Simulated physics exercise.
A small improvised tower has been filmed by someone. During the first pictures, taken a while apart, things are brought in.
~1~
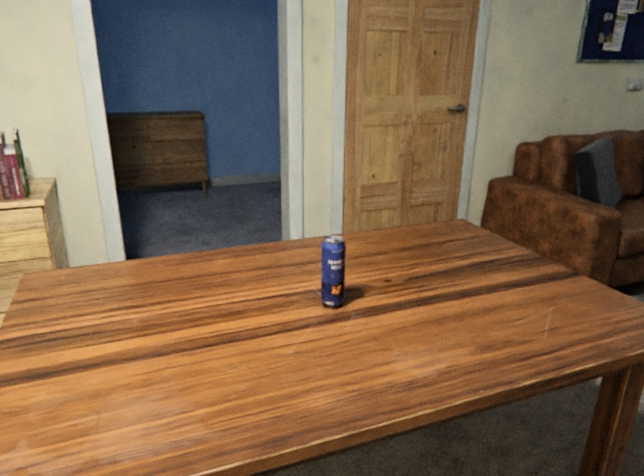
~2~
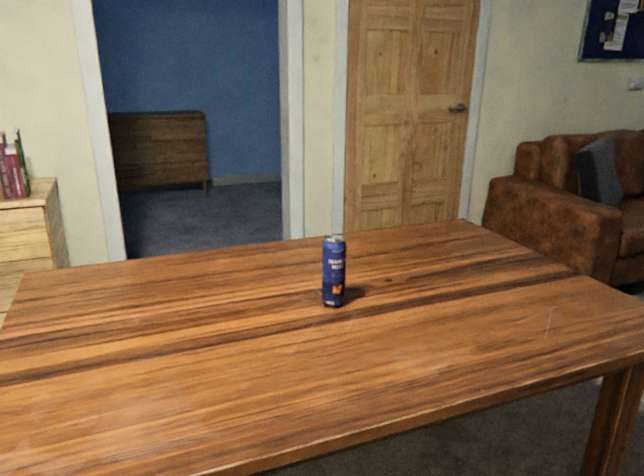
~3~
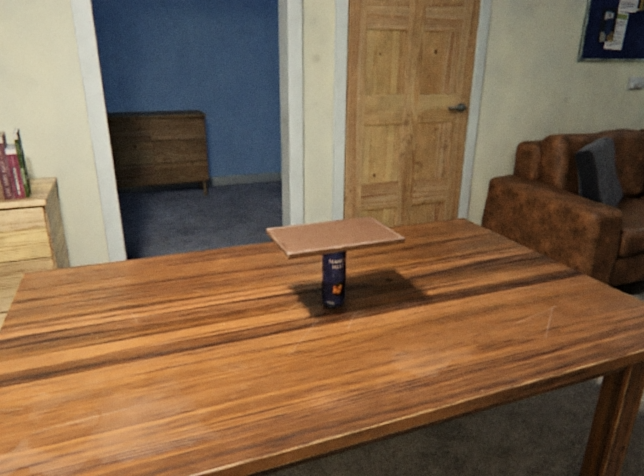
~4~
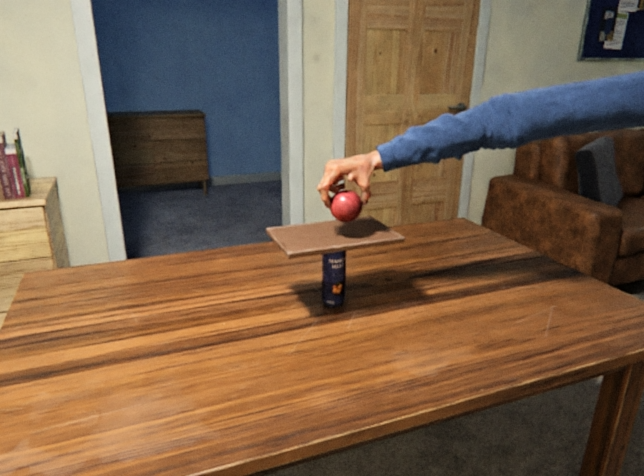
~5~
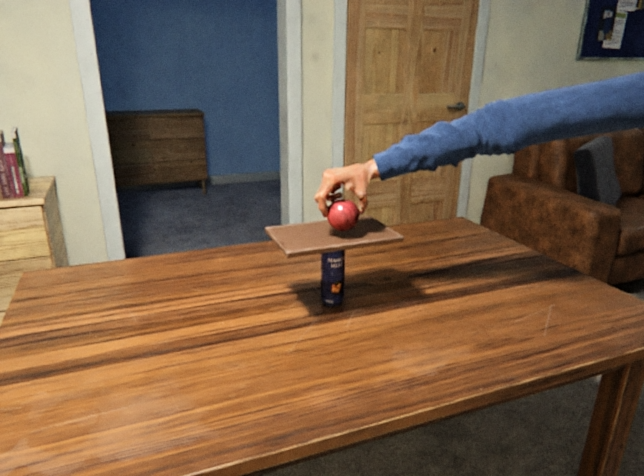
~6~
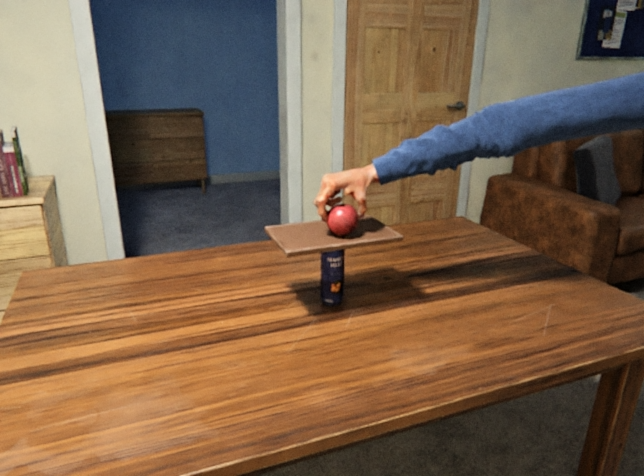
A hand in a blue sleeve lowering a red apple onto a brown lid laid across a blue can on a wooden table.
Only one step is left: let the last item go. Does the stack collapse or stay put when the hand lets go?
My guess is that nothing will drop.
Then, 0.20 s on from there, no change.
Then, 0.40 s on from there, red apple resting near (342, 220).
In the end, all 3 unmoved. At the end, from the last picture's camera, red apple near (342, 220). The stack keeps its balance.
